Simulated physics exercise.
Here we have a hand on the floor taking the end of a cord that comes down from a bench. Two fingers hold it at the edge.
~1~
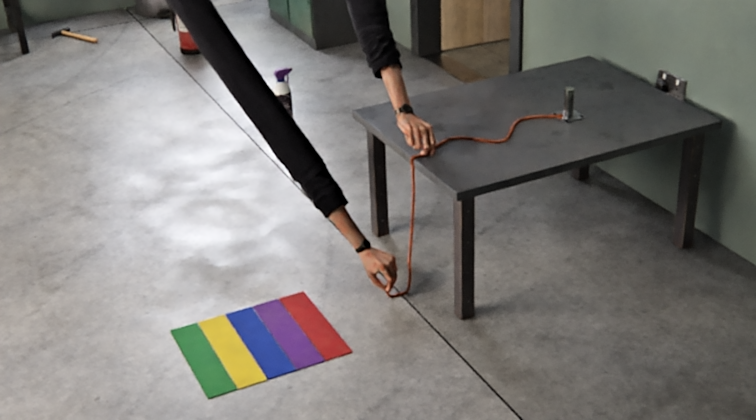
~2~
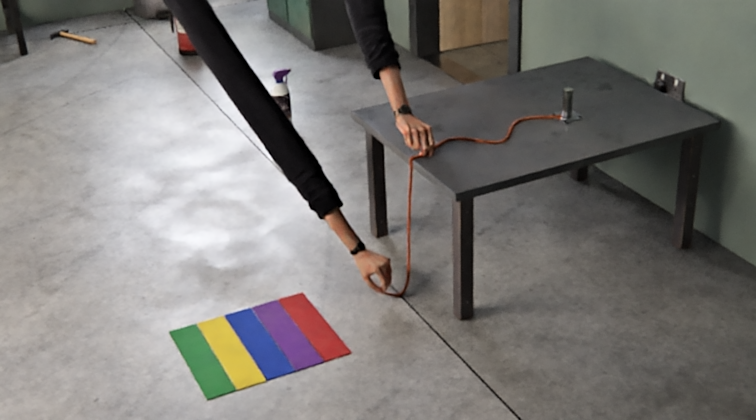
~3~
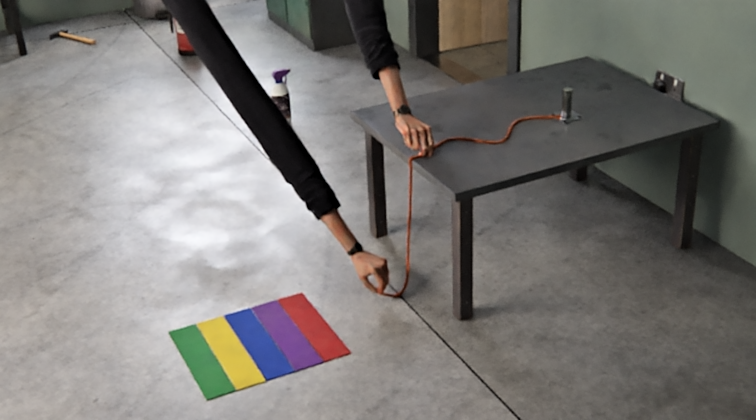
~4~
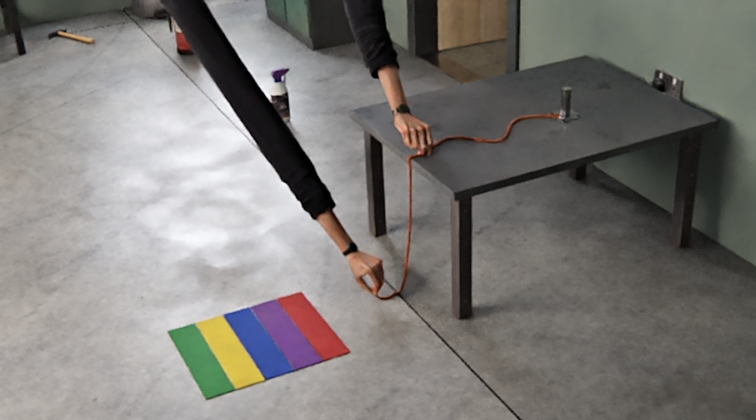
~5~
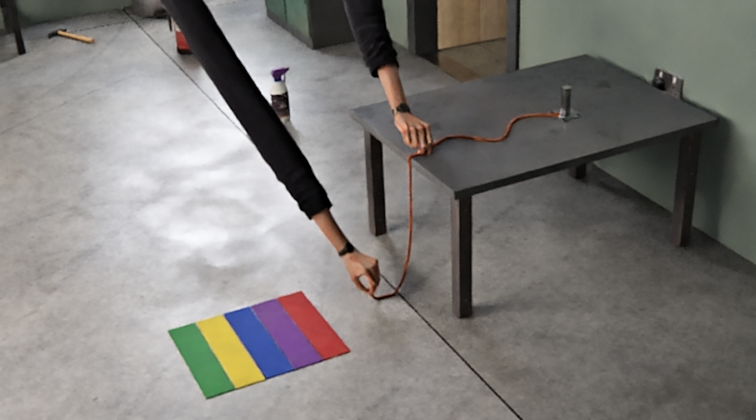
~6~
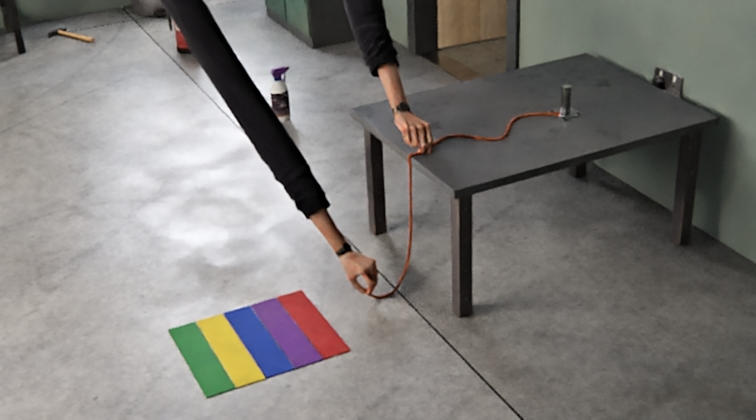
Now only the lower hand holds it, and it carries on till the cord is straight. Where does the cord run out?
Over blue.
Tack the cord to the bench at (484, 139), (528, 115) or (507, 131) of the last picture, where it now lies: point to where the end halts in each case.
The places are (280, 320), (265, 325) and (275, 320).
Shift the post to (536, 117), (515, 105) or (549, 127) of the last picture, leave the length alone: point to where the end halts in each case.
About (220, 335), (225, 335) and (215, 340).
Early on, end near (298, 313); over red.
Midway, end near (272, 321); over purple.
At the end of the slack, end near (257, 326); over blue. The end stops over the blue strip.
